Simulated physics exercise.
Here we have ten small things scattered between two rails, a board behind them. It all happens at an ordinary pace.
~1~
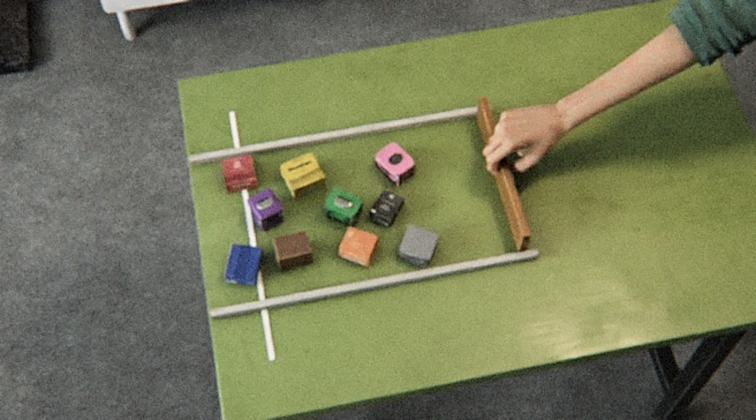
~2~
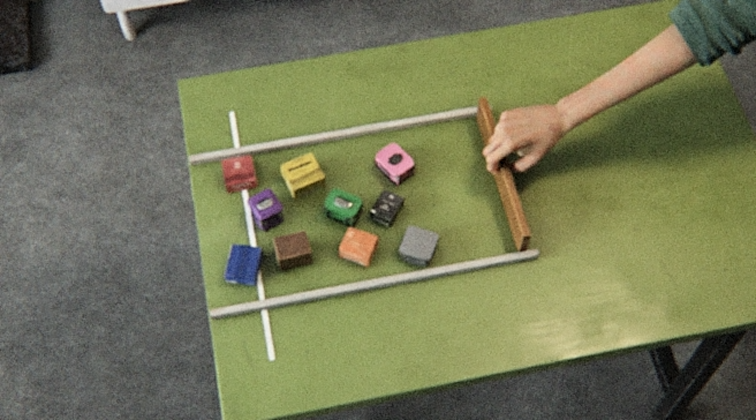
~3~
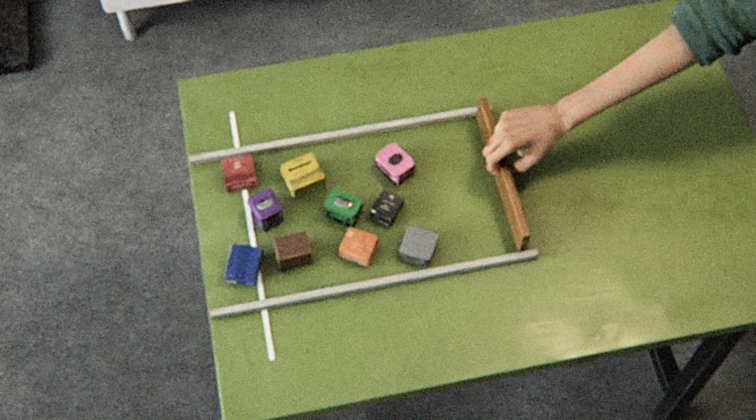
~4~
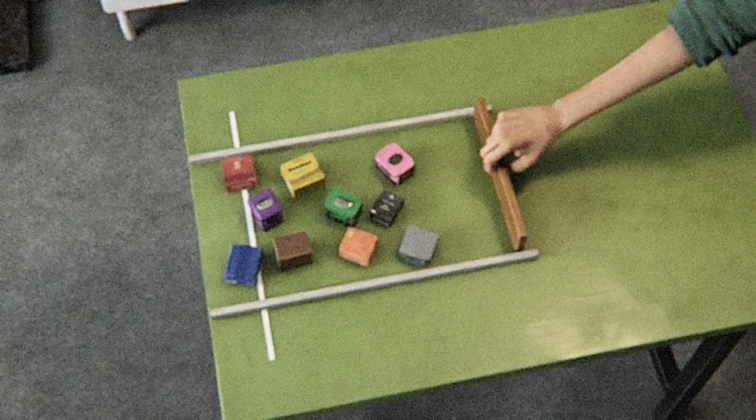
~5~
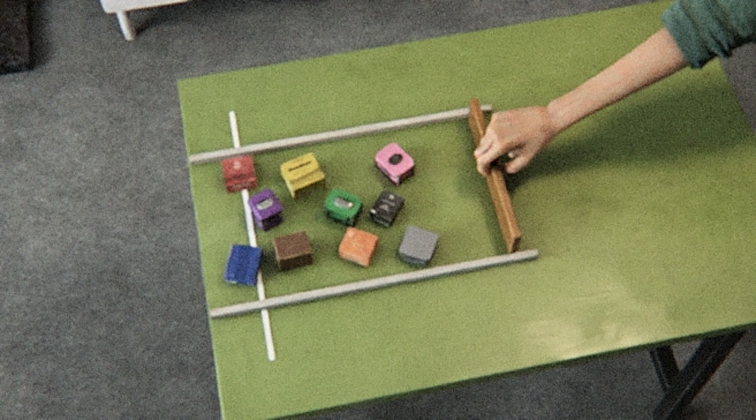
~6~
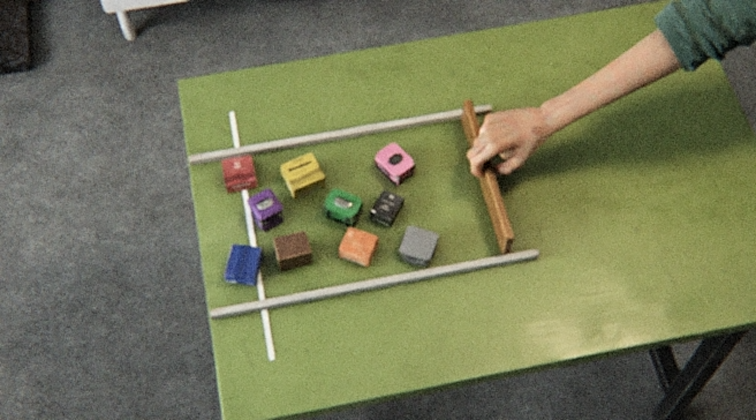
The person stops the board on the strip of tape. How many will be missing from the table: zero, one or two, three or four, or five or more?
Outcome: The number that fall off is three or four.
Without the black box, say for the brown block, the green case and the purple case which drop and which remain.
The brown block does not fall, the green case stays on, the purple case holds on.
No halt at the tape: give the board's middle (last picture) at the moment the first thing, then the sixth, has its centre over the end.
About (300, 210), then (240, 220).
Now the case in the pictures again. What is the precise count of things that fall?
Exactly 3.
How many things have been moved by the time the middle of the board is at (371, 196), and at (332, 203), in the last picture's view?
First 5, then 8.
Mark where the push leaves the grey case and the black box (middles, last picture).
About (245, 289), and the other about (234, 242).
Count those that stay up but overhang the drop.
That would be 3.
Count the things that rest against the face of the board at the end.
In contact: 4.
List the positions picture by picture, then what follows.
In the first picture, blue box (244, 265); red box (239, 174); purple case (266, 210); board (502, 173); tape (251, 227).
In the second picture, red box (239, 174); orange box (359, 247).
In the third picture, purple case (266, 210); green case (344, 208).
In the fourth picture, blue box (244, 265); grey case (419, 247).
In the fifth picture, red box (239, 174); brown block (293, 251).
In the sixth picture, blue box (244, 265); red box (239, 174); purple case (266, 210); board (486, 175); tape (251, 227).
Soon after, none off yet; blue box at rest near (244, 265); red box at rest near (239, 174); purple case at rest near (266, 210).
In the end, the number that fall off is three or four; gone, brown block, red box and blue box.
